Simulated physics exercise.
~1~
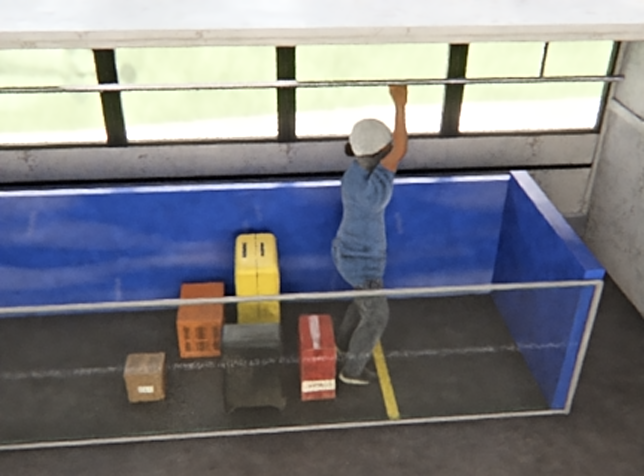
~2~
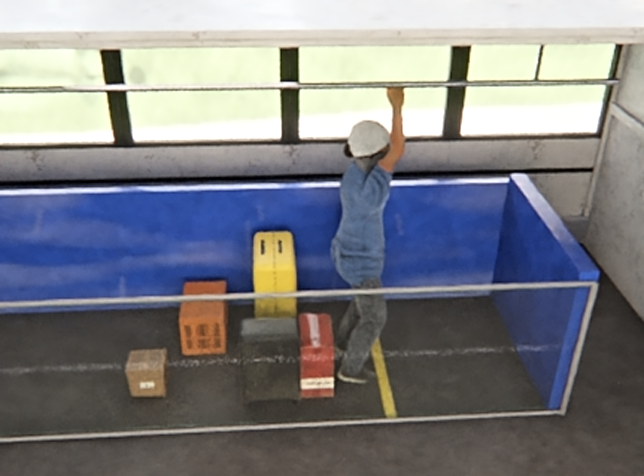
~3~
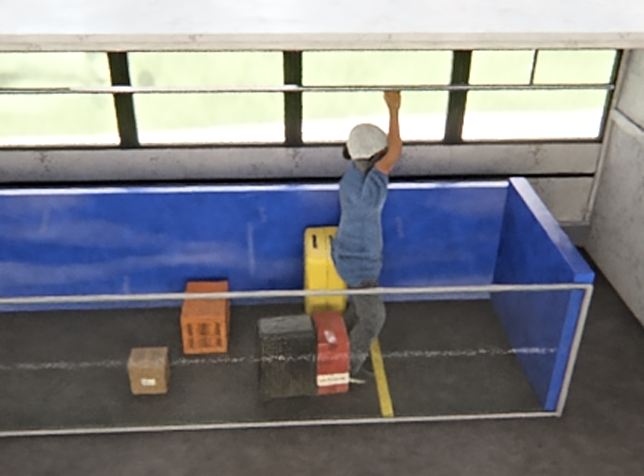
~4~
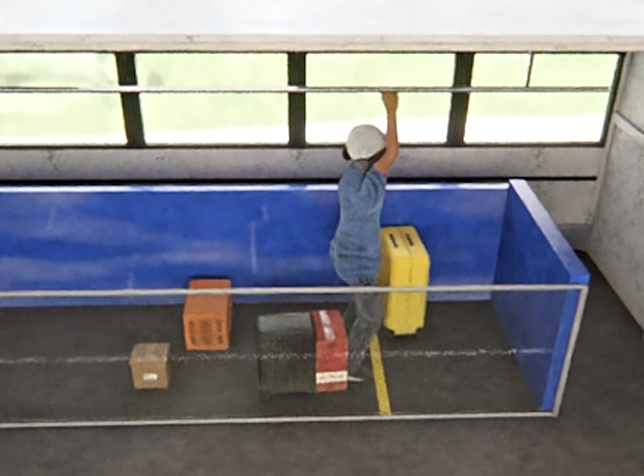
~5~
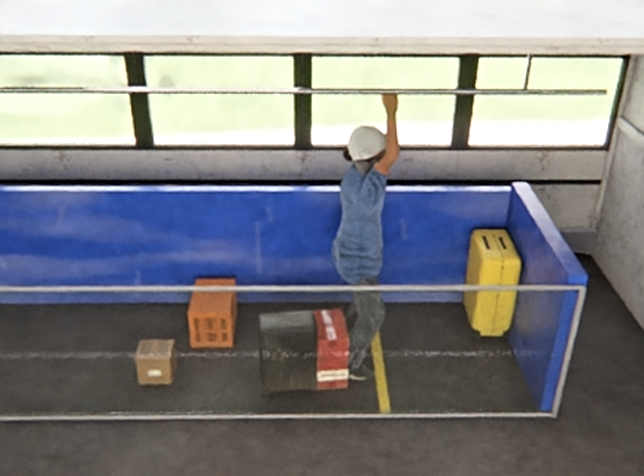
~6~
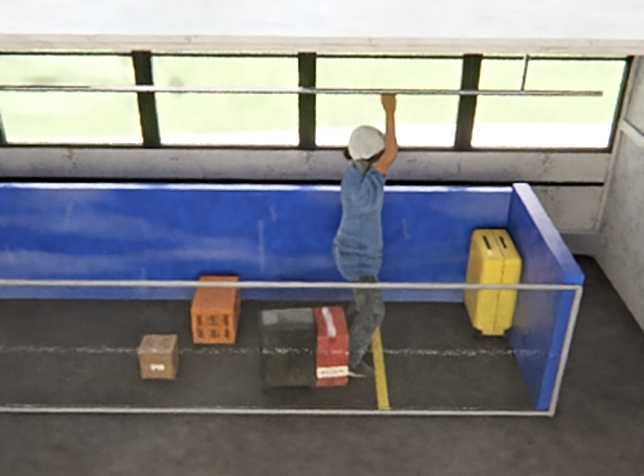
A yellow wheeled case slides right behind a standing passenger holding the rail, crosses the yellow line and stops upright near the blue end wall, while a black case shifts right against a red carton, which moves slightly; both stay short of the line, and the orange crate and brown box stay put.
